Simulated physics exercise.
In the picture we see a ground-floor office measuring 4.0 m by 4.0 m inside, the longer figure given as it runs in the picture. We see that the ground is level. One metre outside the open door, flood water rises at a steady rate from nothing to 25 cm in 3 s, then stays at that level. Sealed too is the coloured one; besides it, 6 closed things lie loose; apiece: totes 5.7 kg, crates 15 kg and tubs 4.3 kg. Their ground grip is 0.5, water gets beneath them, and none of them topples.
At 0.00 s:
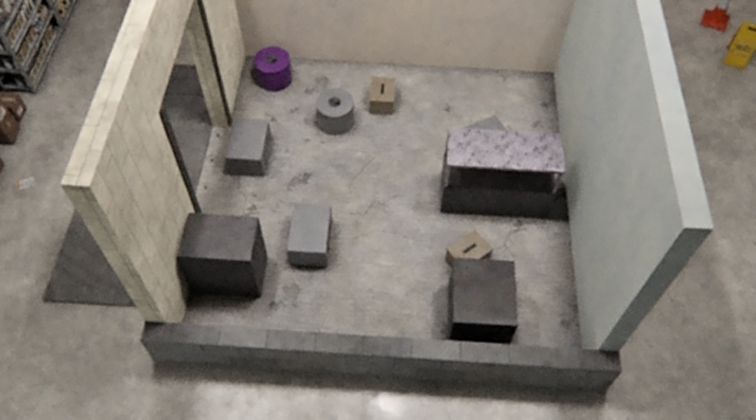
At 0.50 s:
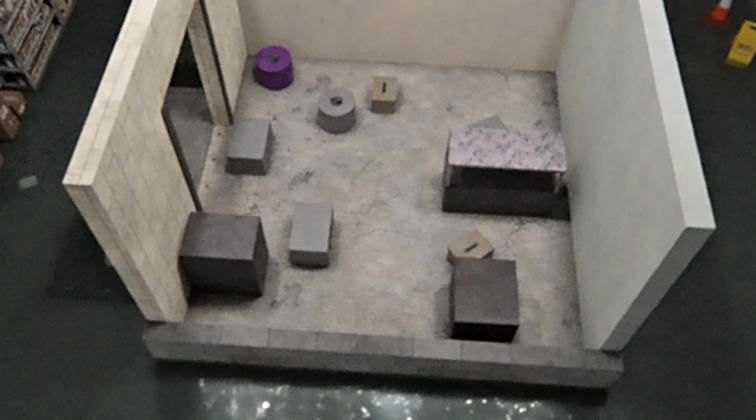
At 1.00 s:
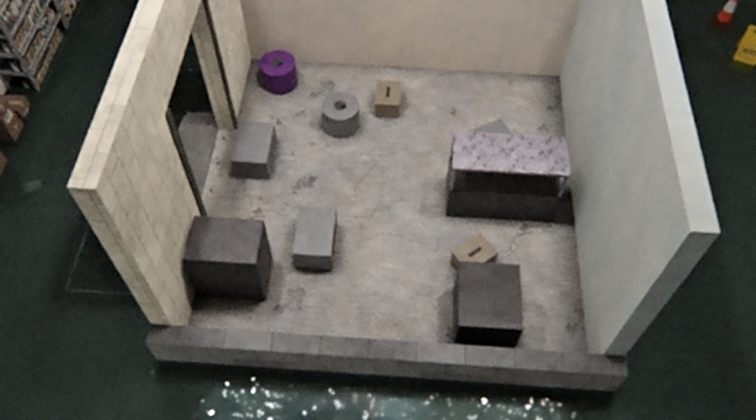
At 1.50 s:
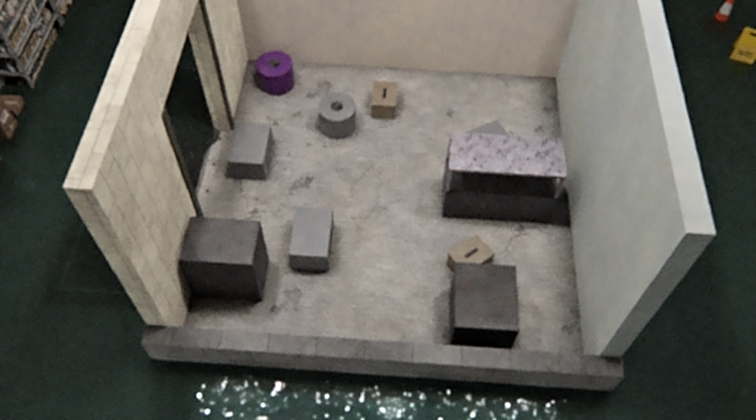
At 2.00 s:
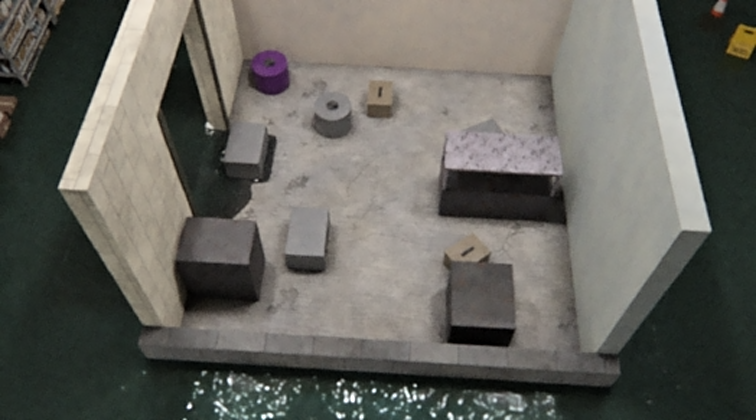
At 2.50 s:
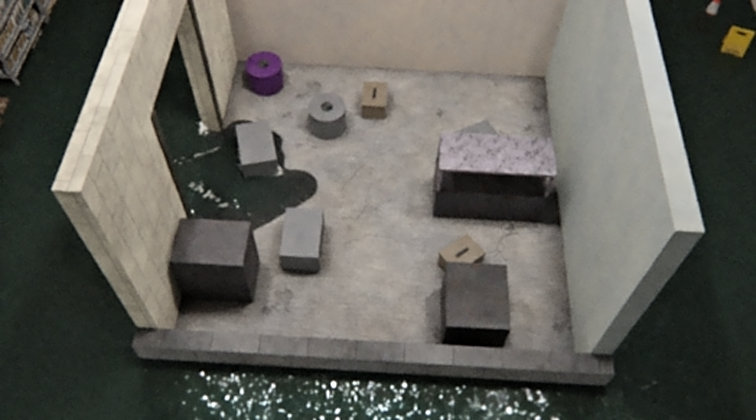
At the start, a roofless room seen from above holds grey blocks, tan boxes and a purple tub on a dry floor. Dark, glinting water covers the ground outside, then enters through the left doorway and spreads across the floor, where the nearest grey block turns slightly while the purple tub stays put.
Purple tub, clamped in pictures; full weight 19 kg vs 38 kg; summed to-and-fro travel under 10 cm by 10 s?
It is going to need just the smaller figure.
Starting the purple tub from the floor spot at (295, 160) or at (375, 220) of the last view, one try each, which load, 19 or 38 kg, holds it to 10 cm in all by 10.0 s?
In order: Only the heavier one succeeds; only the heavier one succeeds.
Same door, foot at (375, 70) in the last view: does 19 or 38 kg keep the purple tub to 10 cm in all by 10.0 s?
For that position, the smaller mass succeeds.
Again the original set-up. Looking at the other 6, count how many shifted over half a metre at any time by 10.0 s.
I get 6.
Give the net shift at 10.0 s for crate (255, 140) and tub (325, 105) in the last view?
Shifts: 300 cm / 100 cm.
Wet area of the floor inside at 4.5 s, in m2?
Around 10.0 m2 of it.
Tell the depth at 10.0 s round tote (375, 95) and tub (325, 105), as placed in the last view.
I'd estimate 17 cm for the first and 17 cm for the second.
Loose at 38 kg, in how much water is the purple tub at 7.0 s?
Roughly 3 cm.
After 3.5 s the purple tub would be 0 cm from its start with 19 kg and 0 cm from its start with 38 kg; 1 cm of water round it then.
After 4.5 s the purple tub would be 0 cm from its start with 19 kg and 0 cm from its start with 38 kg; 1 cm of water round it then.
After 7.0 s the purple tub would be 0 cm from its start with 19 kg and 0 cm from its start with 38 kg; 3 cm of water round it then.
After 10.0 s the purple tub would be 0 cm from its start with 19 kg and 0 cm from its start with 38 kg; 7 cm of water round it then.
